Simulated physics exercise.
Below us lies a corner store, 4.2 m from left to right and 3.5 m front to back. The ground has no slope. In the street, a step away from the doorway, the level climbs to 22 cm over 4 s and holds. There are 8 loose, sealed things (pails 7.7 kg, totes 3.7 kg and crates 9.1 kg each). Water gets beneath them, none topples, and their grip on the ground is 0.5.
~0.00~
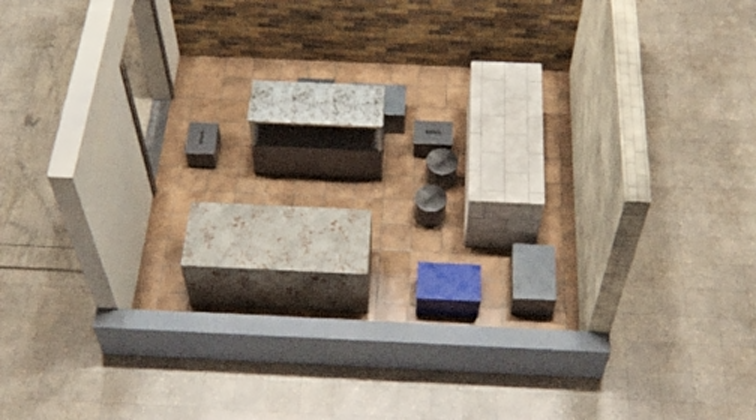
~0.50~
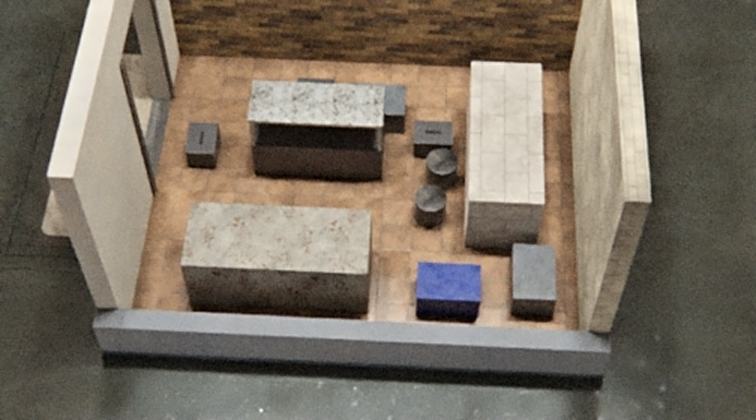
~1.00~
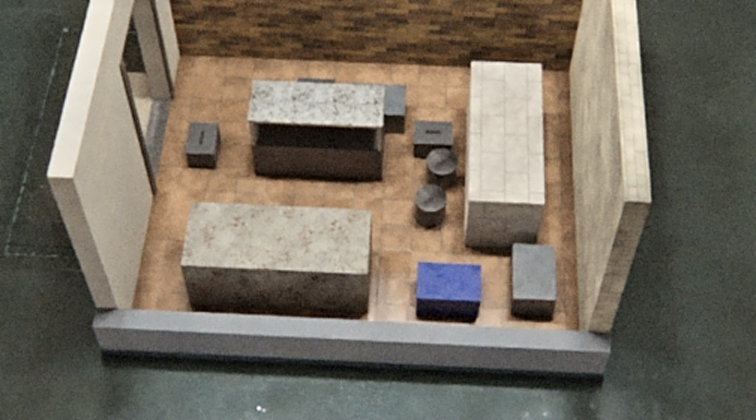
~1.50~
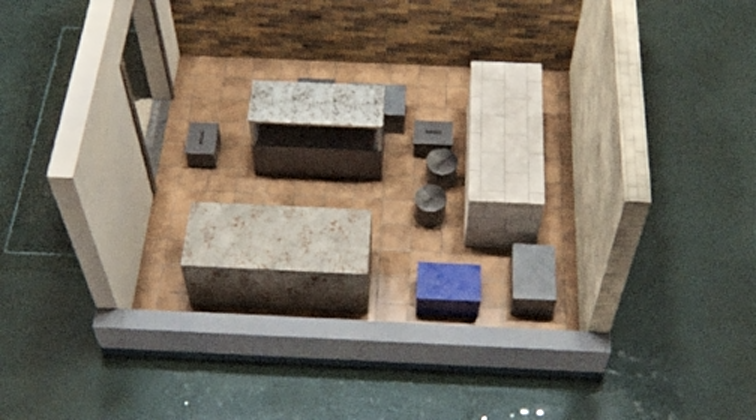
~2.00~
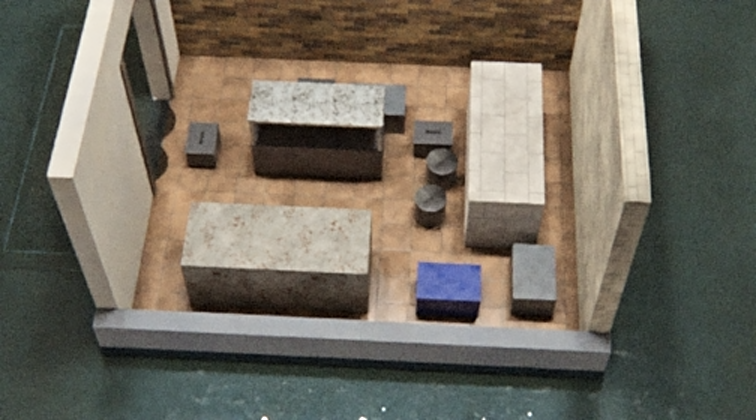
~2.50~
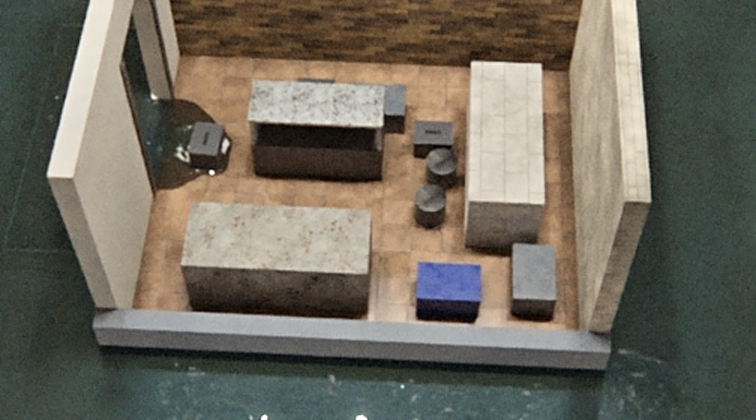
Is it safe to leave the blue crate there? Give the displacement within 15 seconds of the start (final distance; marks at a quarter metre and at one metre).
Blue crate slides a little.
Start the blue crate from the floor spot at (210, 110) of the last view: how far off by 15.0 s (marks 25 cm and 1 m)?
It slides a little.
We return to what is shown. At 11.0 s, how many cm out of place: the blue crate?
Roughly 50 cm by then.
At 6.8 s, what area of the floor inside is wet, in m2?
Some 10.0 m2.
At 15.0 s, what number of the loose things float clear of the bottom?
I count 8.
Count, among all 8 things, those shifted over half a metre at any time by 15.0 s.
I count 6.
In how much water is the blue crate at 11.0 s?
Roughly 10 cm.
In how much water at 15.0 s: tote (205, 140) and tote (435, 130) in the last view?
About 15 and 17 cm.
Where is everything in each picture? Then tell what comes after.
The blue crate at (449, 281), on the bottom; 0.0 m2 under water; 0 of 8 have shifted, in the first frame.
The blue crate at (449, 281), on the bottom; water covers 0.0 m2; 0 of 8 have shifted, in the second frame.
The blue crate at (449, 281), on the bottom; water covers 0.0 m2; 0 of 8 have shifted, in the third frame.
The blue crate at (449, 281) rests on the ground; water covers 0.0 m2; 0 of 8 have shifted, in the fourth frame.
The blue crate at (449, 281), on the bottom; water covers 0.0 m2; 0 of 8 have shifted, in the fifth frame.
The blue crate at (449, 281), on the bottom; 0.5 m2 under water; 0 of 8 have shifted, in the sixth frame.
After 3.5 s the blue crate is near (449, 281), 0.0 m from its start, aground; 1 afloat.
After 6.8 s the blue crate is near (449, 281), 0.0 m from its start, aground; 5 afloat.
After 11.0 s the blue crate is near (399, 301), 0.5 m from its start, afloat; 8 afloat.
After 15.0 s the blue crate is near (399, 298), 0.5 m from its start, afloat; 8 afloat.
